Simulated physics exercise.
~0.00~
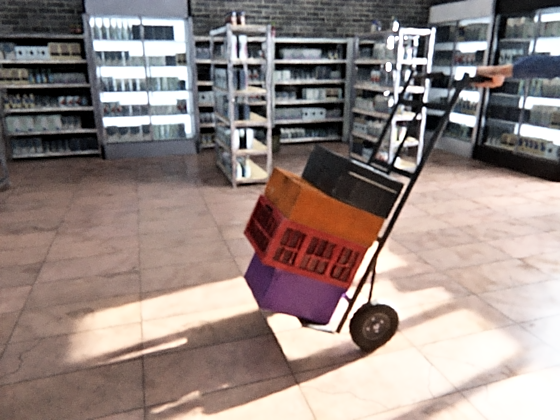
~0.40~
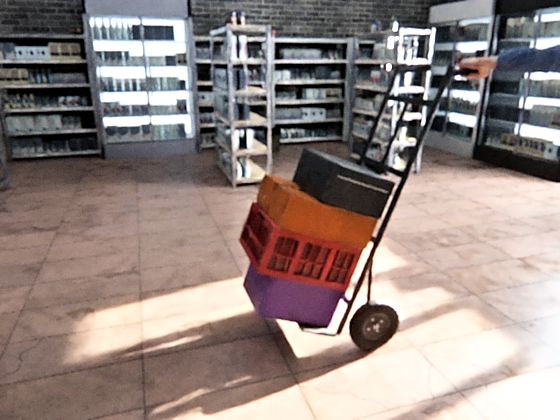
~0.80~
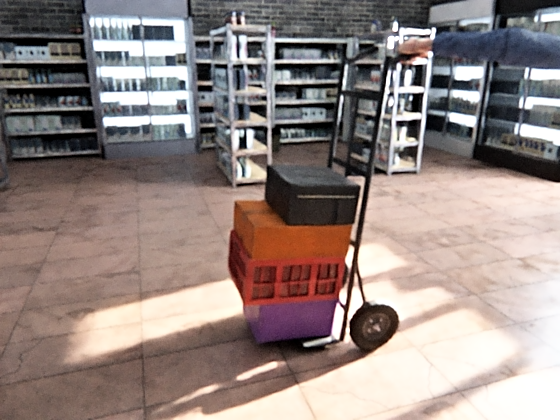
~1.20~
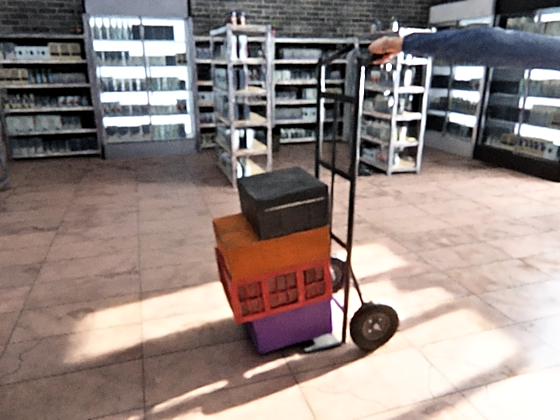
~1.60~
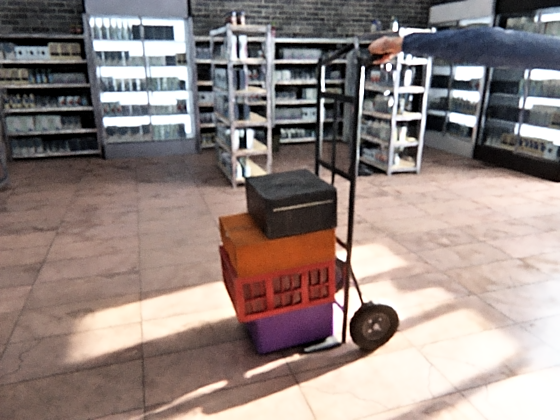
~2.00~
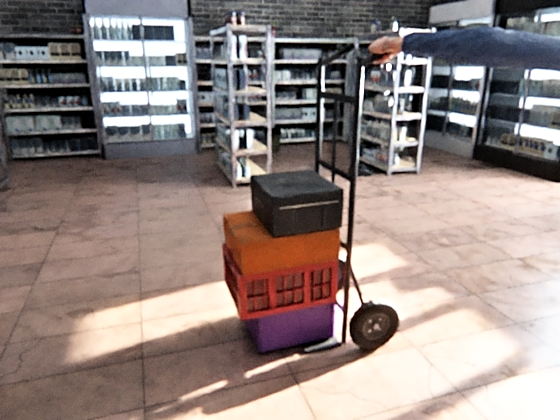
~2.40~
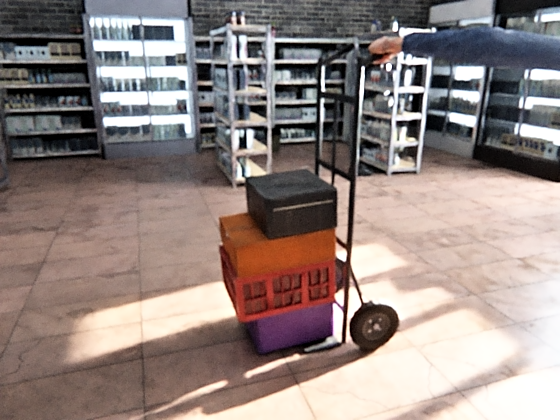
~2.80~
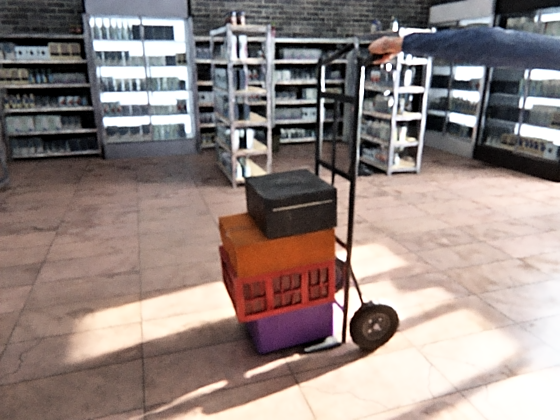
A hand truck swings upright under a guiding hand, and its four stacked items wobble but stay on.
